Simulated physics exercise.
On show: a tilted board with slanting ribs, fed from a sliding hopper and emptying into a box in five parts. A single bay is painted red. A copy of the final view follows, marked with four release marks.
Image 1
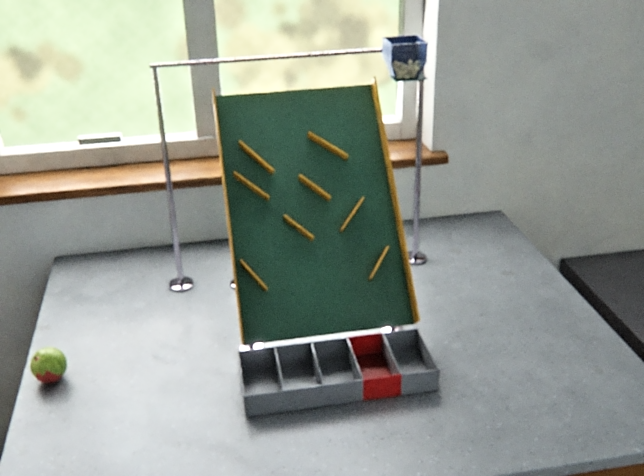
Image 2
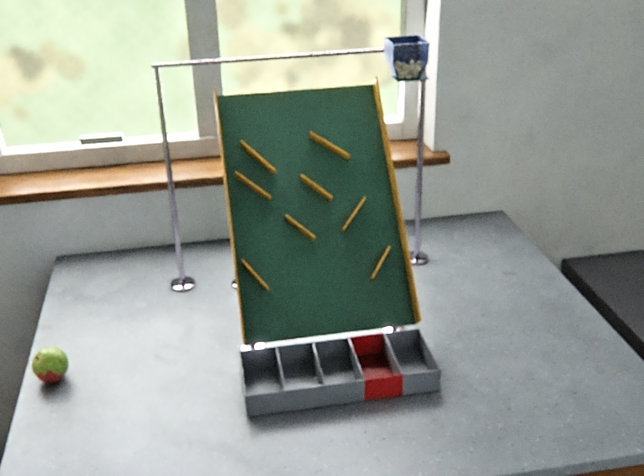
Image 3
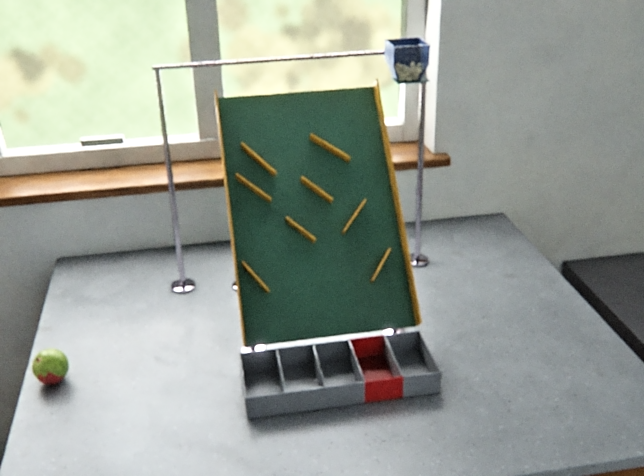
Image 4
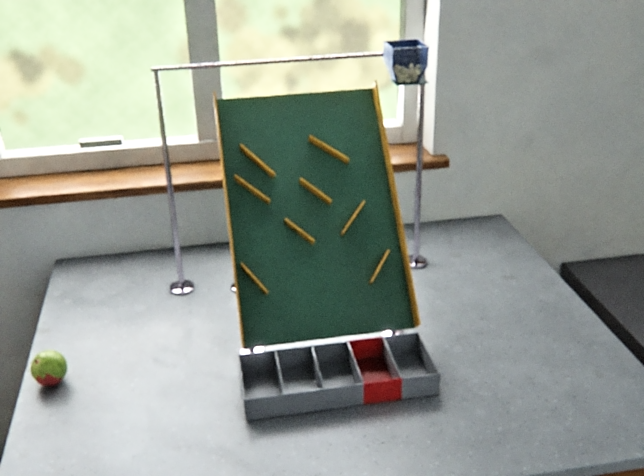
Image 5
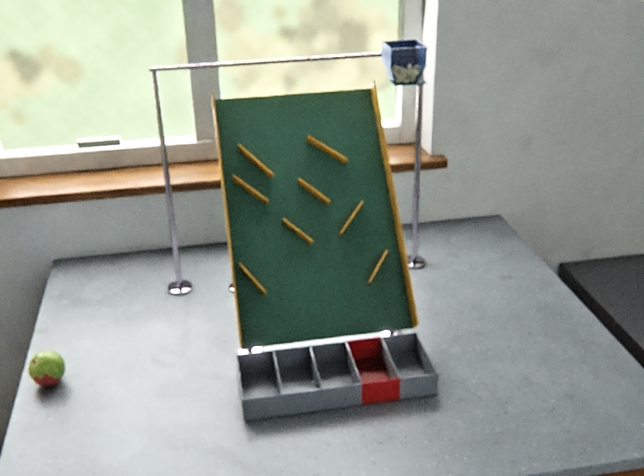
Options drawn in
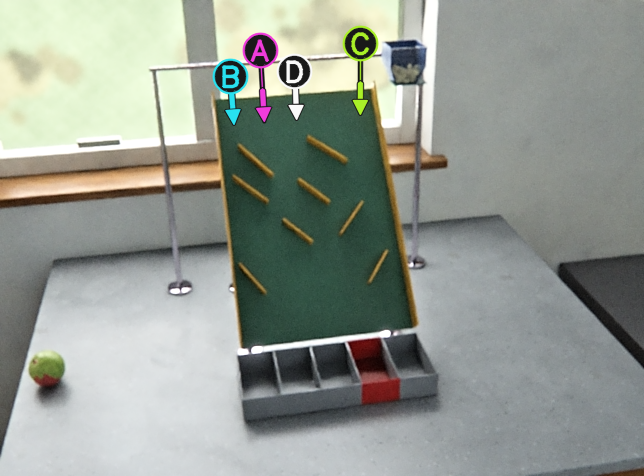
Nothing moves apart from a very slight shift of the whole view. A blue hopper stays at the right end of a metal rail, above a tilted green board with slanting ribs. The five-part box below, with one red bay, and the red-and-green ball at left remain in place.
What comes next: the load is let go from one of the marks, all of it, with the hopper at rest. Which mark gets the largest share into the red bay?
The best mark is A.
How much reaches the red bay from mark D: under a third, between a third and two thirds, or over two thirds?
It is under a third.
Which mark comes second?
Mark B.
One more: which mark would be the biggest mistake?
The answer is C.
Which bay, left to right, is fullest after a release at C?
The fifth from the left.
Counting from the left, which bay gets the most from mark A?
The fourth.
On the marked copy, mark A meets the board at (264, 116); mark B meets the board at (233, 119); mark C meets the board at (360, 109); mark D meets the board at (296, 114).
Choosing A, about two thirds in the red bay, about a quarter in other bays, a stray few outside the box.
Choosing B, about half in the red bay, about a third in other bays, a small part held on the board, a stray few outside the box.
Choosing C, a small part in the red bay, nearly all in other bays, a stray few outside the box.
Choosing D, about a quarter in the red bay, about two thirds in other bays, a stray few held on the board, a stray few outside the box.
